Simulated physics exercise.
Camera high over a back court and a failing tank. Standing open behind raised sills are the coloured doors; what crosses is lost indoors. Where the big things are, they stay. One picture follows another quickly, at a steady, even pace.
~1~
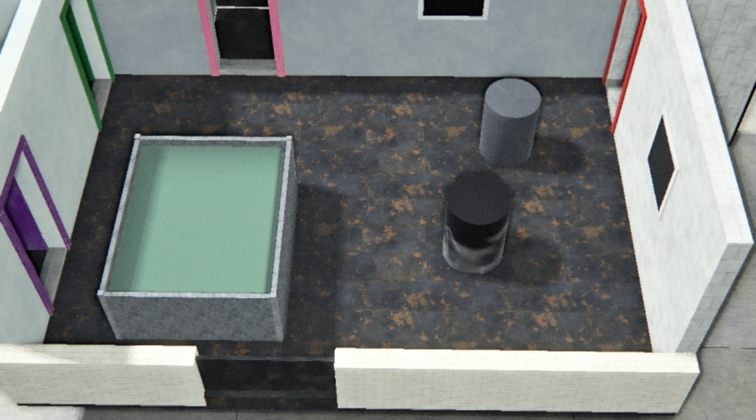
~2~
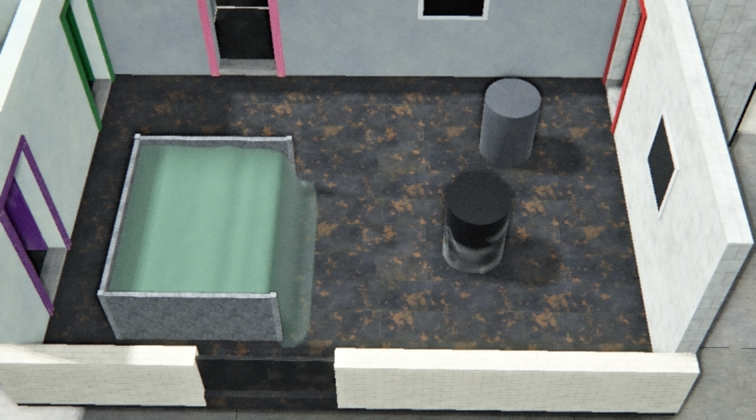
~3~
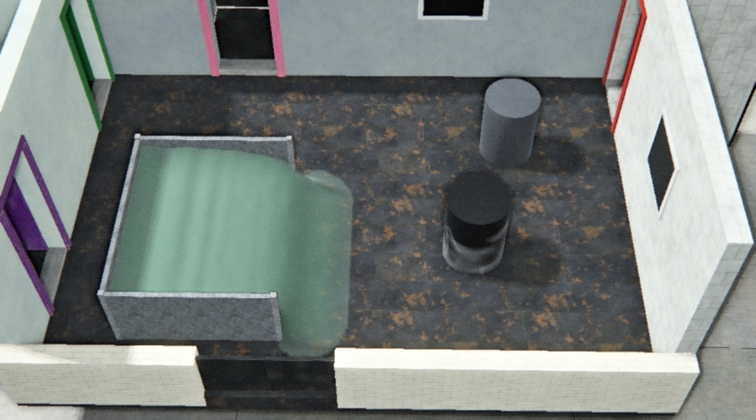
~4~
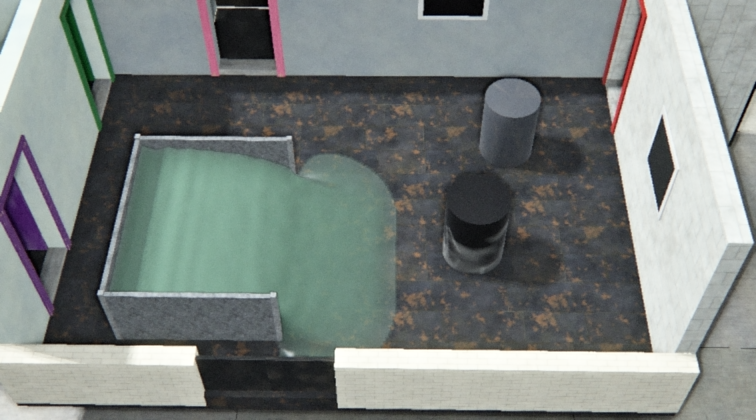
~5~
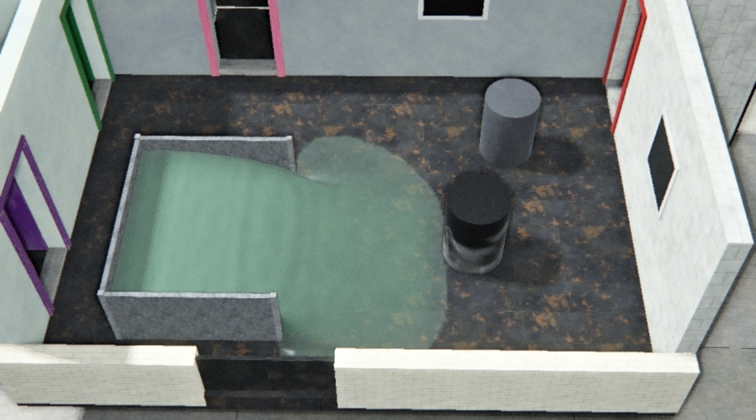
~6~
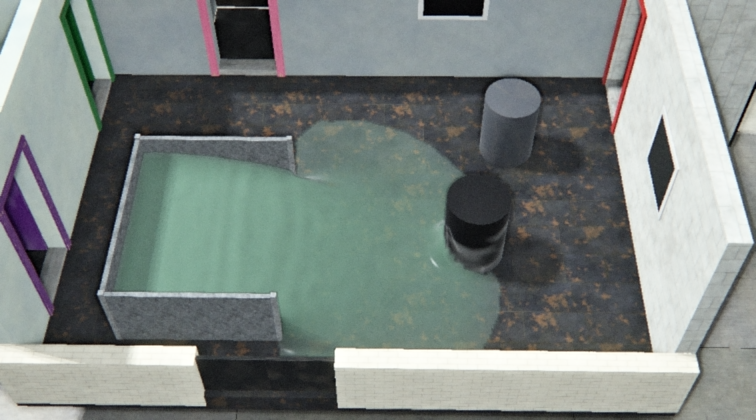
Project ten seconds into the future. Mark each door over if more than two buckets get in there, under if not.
Purple door - over; pink door - under; red door - over; green door - over.
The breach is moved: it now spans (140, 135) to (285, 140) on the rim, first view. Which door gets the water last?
Answer: The one in purple.
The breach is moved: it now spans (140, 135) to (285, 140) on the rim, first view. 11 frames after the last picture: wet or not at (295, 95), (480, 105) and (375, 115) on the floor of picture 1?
Taking the spots in turn: Swamped, swamped and swamped.
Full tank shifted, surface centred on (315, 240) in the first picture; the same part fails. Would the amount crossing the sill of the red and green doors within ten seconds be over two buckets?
Result - red: Past the limit; green: Past the limit.
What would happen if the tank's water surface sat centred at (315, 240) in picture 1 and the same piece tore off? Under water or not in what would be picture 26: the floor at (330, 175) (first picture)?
Unflooded.
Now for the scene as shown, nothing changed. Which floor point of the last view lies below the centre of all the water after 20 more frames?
Somewhere near (453, 233).
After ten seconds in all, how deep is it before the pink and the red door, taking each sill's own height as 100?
Roughly 40 % and 50 %, respectively.
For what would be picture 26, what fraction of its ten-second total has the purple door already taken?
Roughly 0 percent.
A moment on, water covers 55 % of the floor; the purple door not reached, the pink door not reached, the red door not reached, the green door not reached.
Next, water covers 60 % of the floor; the purple door not reached, the pink door not reached, the red door wet at the sill, nothing in, the green door not reached.
Then, water covers 70 % of the floor; the purple door not reached, the pink door not reached, the red door over two buckets in, the green door not reached.
Later, water covers 95 % of the floor; the purple door not reached, the pink door wet at the sill, nothing in, the red door far over two buckets in, the green door under two buckets in.
In the end, water covers 100 % of the floor; the purple door over two buckets in, the pink door wet at the sill, nothing in, the red door far over two buckets in, the green door far over two buckets in.
